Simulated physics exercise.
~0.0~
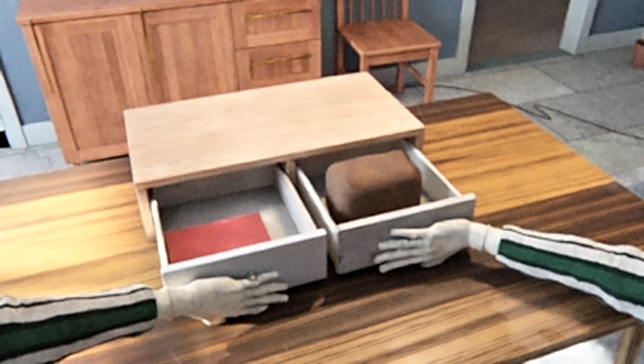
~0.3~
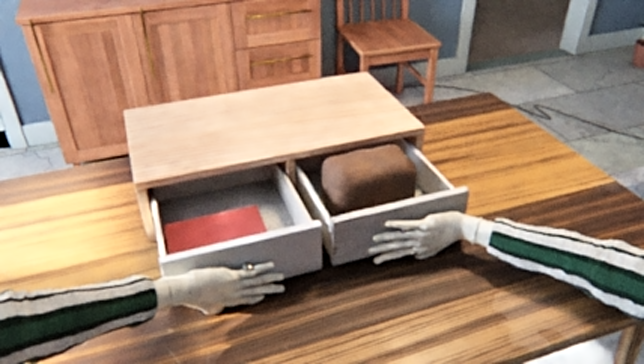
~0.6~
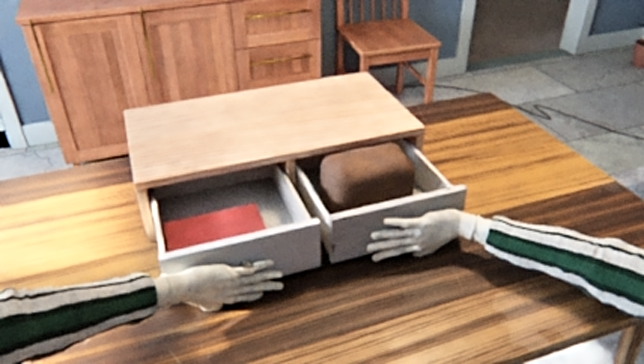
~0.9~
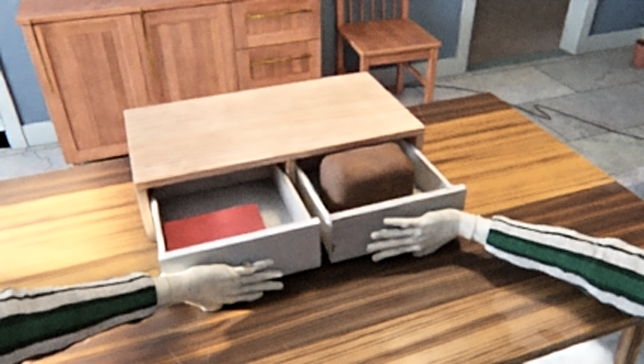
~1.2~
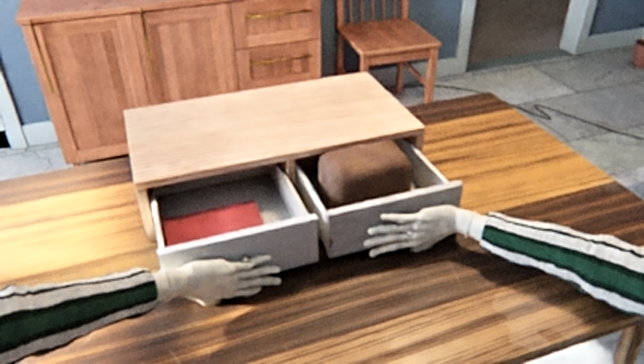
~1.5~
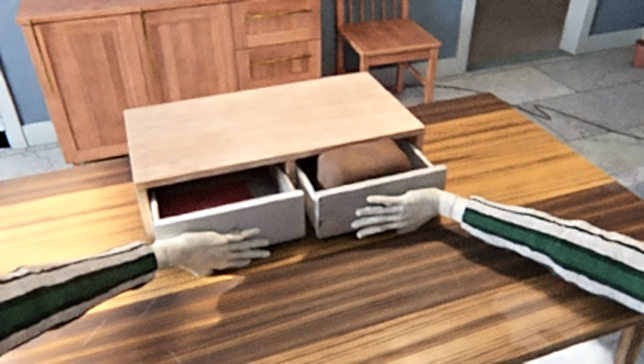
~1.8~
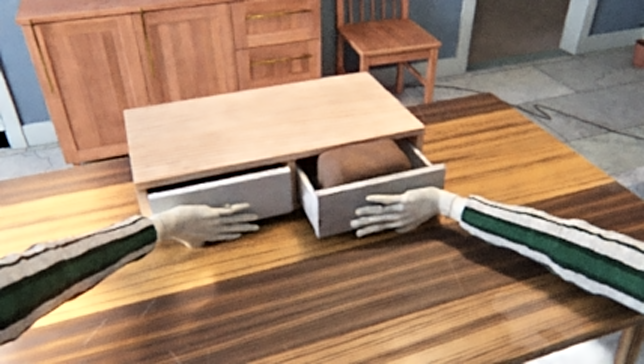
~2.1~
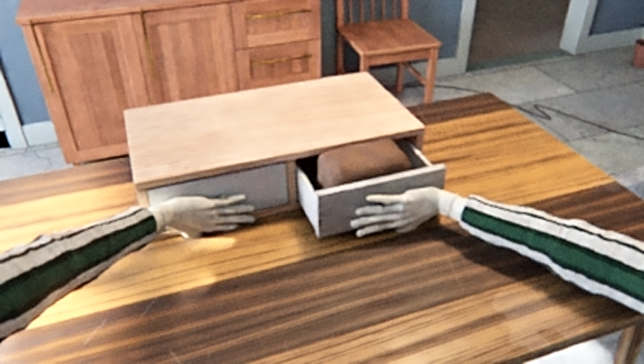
The video shows two hands pushing the open drawers of a small wooden chest on a table, the left holding a flat red book and the right a brown loaf. Both slide inward, then the left drawer closes completely while the right stops and remains partly open.
